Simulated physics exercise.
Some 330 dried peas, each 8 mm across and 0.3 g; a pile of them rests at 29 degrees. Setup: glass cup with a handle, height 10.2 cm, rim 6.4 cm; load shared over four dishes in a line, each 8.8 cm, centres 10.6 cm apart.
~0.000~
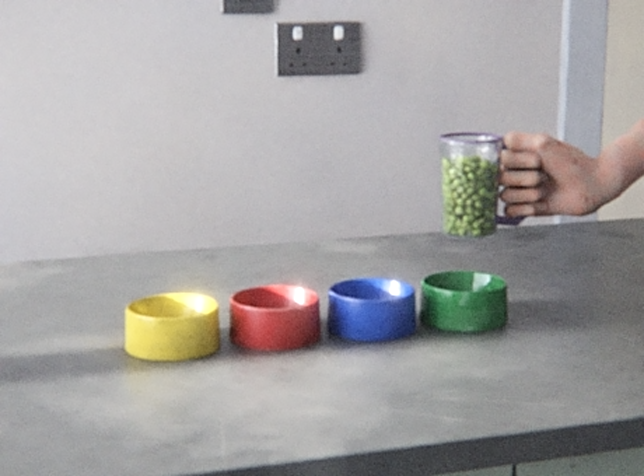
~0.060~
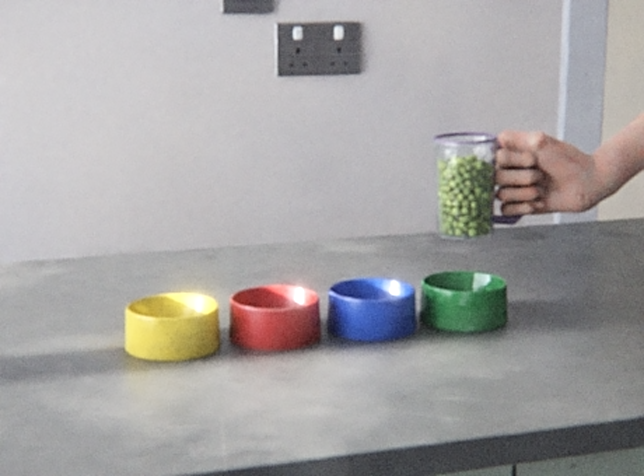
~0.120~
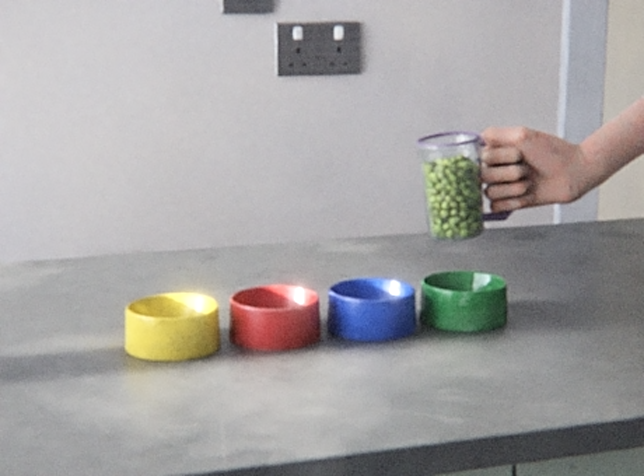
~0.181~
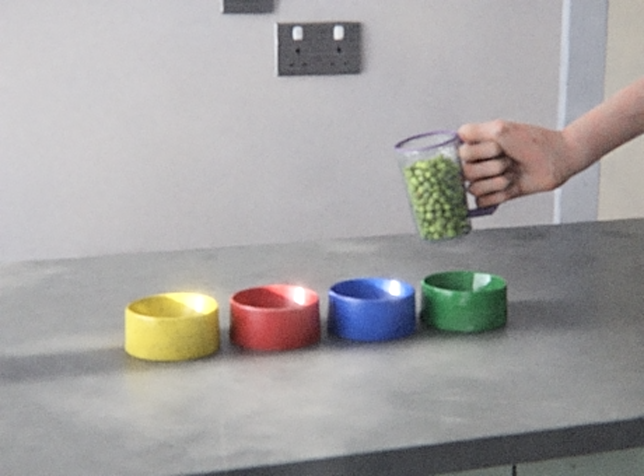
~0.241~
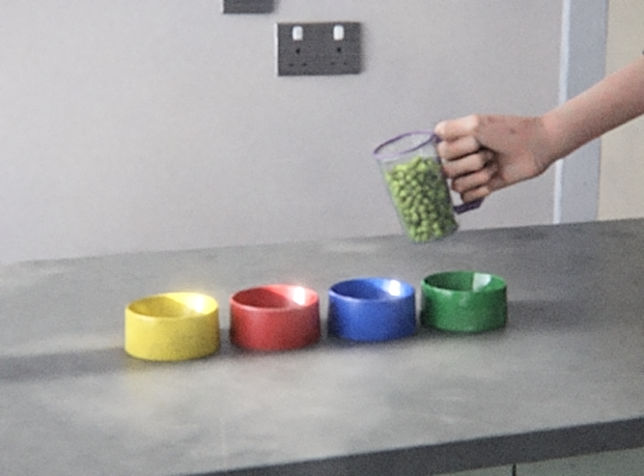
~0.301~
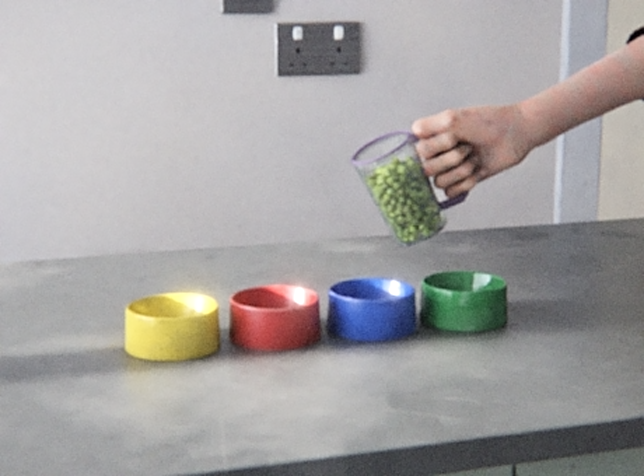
Above four coloured dishes on a counter, a hand moves a cup of peas left, tilting it.
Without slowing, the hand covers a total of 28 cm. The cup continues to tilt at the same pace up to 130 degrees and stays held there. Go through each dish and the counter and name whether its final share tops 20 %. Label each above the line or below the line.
Red: Below the line; blue: Below the line; green: Below the line; yellow: Above the line; counter: Above the line.
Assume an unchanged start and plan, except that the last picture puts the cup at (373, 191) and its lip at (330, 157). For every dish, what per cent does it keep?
You'd end up with red at 0, blue at 0, green at 0 and yellow at 80.
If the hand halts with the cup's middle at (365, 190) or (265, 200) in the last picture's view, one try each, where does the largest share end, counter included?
I'd expect red to win the first try and yellow the second.
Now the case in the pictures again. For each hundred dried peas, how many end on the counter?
Estimate: Near 30 per cent.
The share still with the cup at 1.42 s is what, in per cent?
It should be near 0 per cent.
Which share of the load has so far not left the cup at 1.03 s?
My estimate is about 75 per cent.
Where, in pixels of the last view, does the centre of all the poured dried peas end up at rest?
My guess is close to (154, 333).
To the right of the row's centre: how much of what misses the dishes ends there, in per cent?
Share: About 0 in a hundred.
After 0.74 s, tilt 77 degrees; cup holds 100 %.
After 1.03 s, tilt 109 degrees; cup holds 75 %, yellow 5 %.
After 1.42 s, tilt 130 degrees; cup holds 0 %, yellow 70 %.
At rest (2.2 s), red 0 %, blue 0 %, green 0 %, yellow 70 %, counter 30 %.
